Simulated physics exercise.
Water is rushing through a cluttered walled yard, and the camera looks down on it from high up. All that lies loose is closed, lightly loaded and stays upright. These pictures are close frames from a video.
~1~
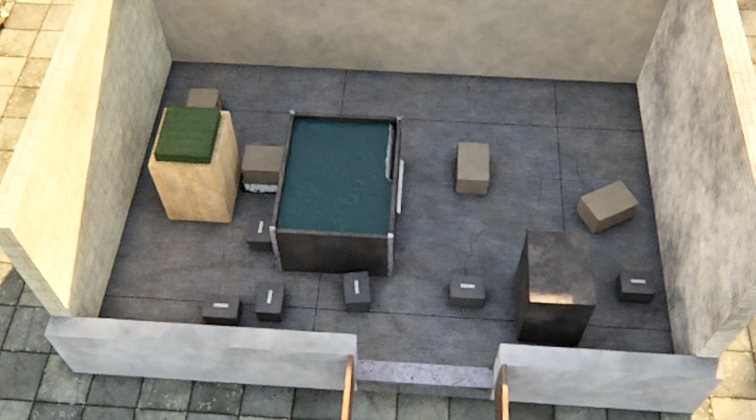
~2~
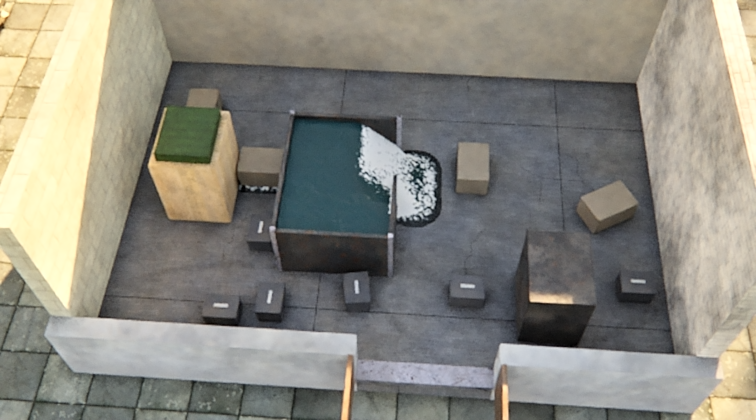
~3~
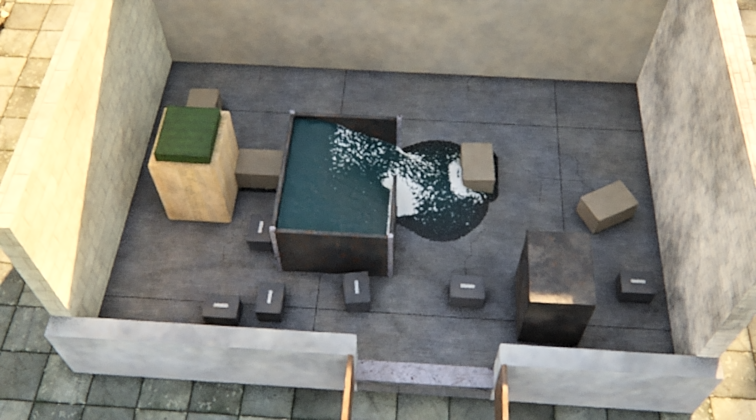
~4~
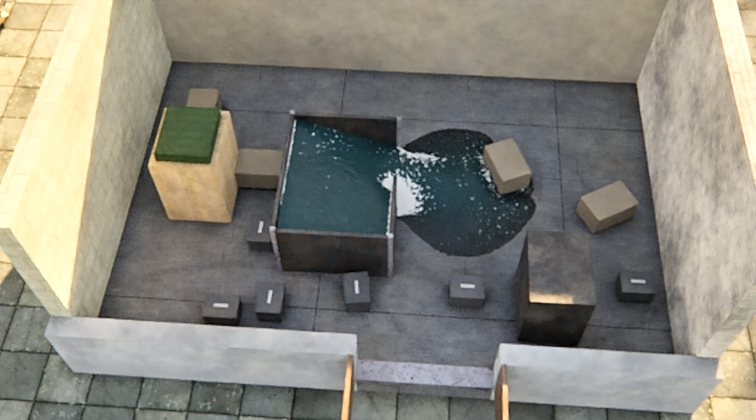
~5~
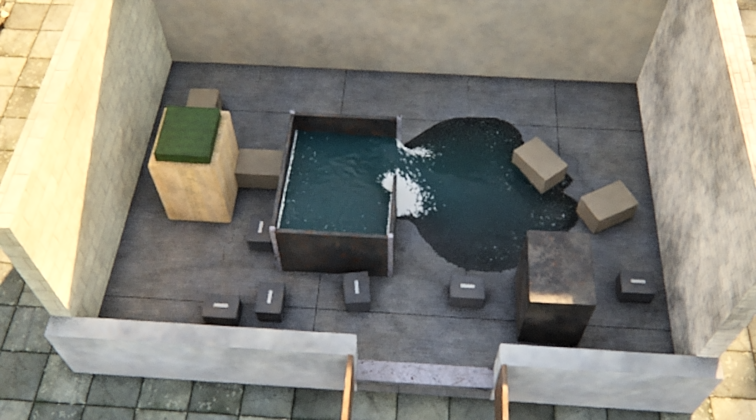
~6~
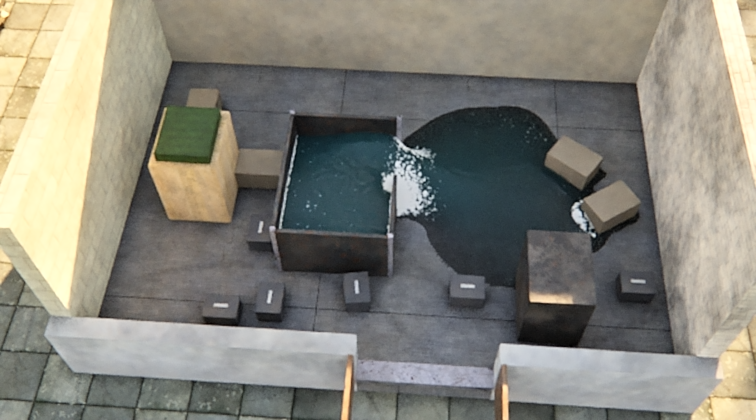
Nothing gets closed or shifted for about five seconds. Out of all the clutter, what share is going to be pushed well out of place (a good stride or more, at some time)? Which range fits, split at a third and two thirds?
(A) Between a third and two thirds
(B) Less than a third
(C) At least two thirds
(B) Less than a third.
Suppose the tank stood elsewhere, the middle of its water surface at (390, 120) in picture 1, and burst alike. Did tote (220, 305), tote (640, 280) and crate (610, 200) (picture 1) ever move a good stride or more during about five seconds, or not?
Well, the first one didn't get far, the second got driven a long way, and the third got driven a long way.
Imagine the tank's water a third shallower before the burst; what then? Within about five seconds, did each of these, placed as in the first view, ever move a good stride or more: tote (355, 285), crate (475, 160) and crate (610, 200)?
Note, in sequence: Within that / past that mark / past that mark.
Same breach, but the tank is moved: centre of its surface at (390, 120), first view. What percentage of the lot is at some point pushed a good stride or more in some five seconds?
It works out at about 30 percent.
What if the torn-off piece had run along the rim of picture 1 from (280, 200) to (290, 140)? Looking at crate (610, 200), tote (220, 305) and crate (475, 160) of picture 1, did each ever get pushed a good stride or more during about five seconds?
First stays short of it, second covers that distance, third stays short of it.
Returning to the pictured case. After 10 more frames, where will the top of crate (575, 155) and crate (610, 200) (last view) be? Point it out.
Look for them close to (614, 135) and (654, 227).
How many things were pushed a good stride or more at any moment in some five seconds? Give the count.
My tally gives 3.
A moment on, 1 of 10 are well off their spots; 0 afloat.
Next, 3 of 10 are well off their spots; 2 afloat.
Later, 3 of 10 are well off their spots; 2 afloat.
In the end, 3 of 10 are well off their spots, and 3 have been at some point; 2 afloat.
